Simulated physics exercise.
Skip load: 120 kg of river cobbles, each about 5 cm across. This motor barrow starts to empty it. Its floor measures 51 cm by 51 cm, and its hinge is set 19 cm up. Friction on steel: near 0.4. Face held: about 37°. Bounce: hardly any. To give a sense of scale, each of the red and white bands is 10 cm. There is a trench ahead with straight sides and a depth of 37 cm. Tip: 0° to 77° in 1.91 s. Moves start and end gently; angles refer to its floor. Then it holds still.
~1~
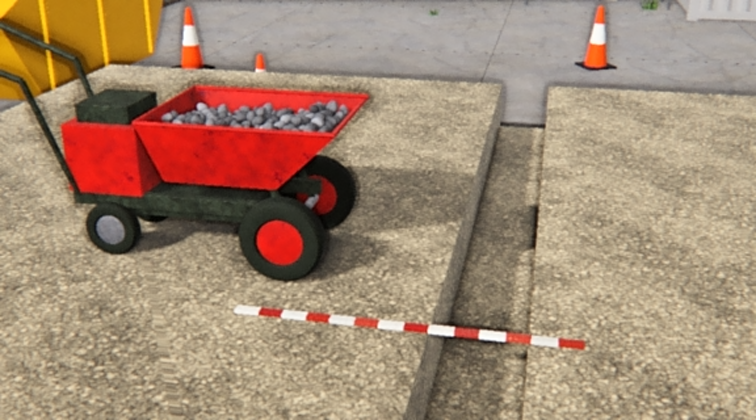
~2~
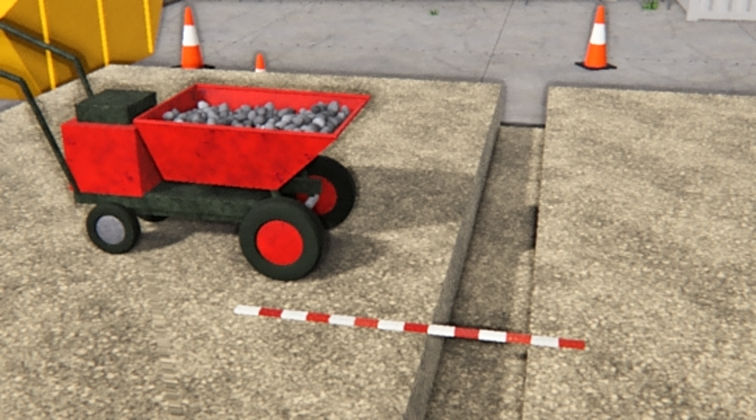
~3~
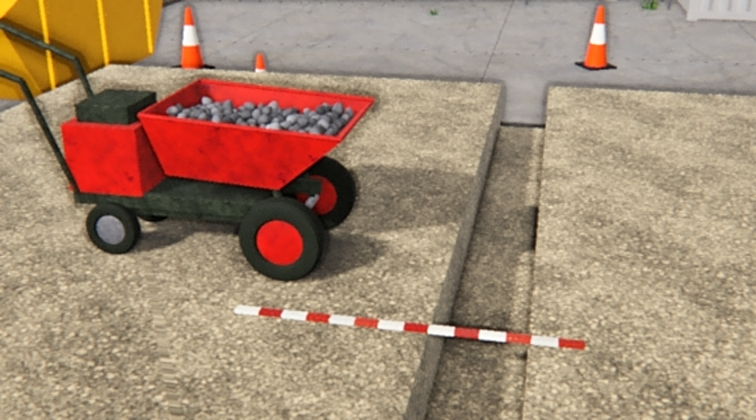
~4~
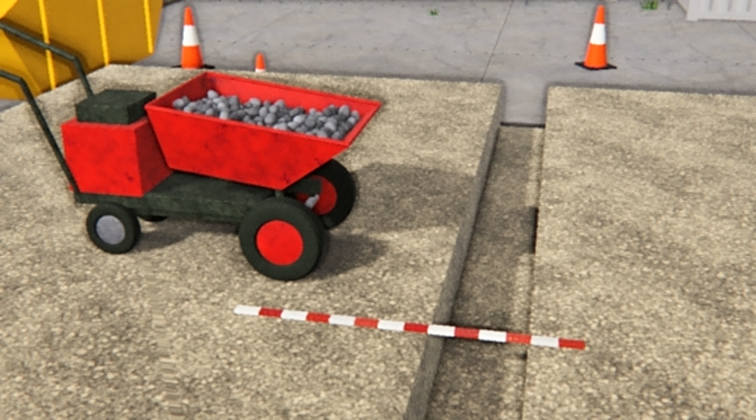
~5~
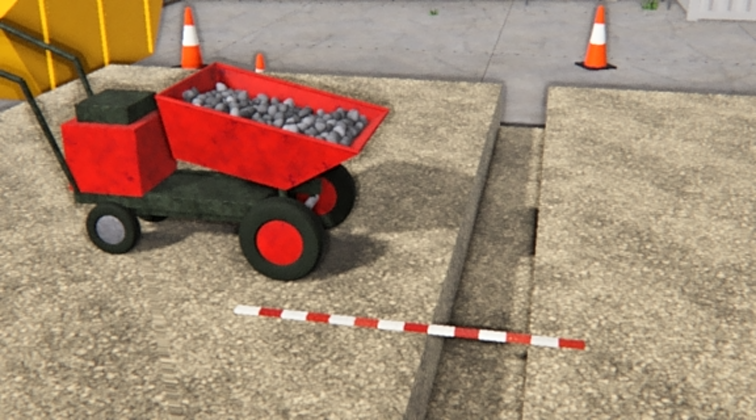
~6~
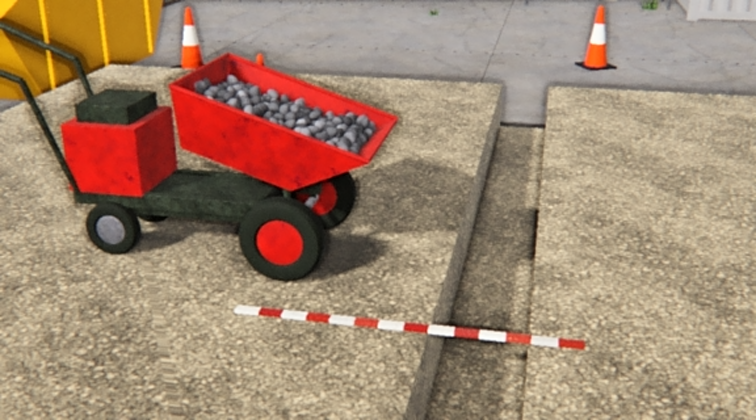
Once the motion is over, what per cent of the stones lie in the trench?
70 %.
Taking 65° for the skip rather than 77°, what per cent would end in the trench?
Then about 95 per cent.
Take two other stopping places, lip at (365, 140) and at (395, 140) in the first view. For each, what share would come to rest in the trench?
From the first place around 100 per cent, from the other around 95.
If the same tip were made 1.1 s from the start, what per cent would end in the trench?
It would be near 70 per cent.
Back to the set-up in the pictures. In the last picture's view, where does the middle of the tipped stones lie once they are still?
Around (488, 327).
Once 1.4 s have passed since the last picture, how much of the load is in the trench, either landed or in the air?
About 60%.
Then, 0.8 s after the last picture the floor is at 65°, 93 % in the skip, 6 % short of the trench, 1 % in the trench; the foremost stones are at (454, 249).
Then, 1.4 s after the last picture the floor is at 77°, 29 % in the skip, 11 % short of the trench, 59 % in the trench; the foremost stones are at (524, 331).
Then, 1.8 s after the last picture the floor is at 77°, 21 % in the skip, 12 % short of the trench, 67 % in the trench; the foremost stones are at (523, 343).
Then, 3.7 s after the last picture the floor is at 77°, 19 % in the skip, 11 % short of the trench, 70 % in the trench; the foremost stones are at (523, 343).
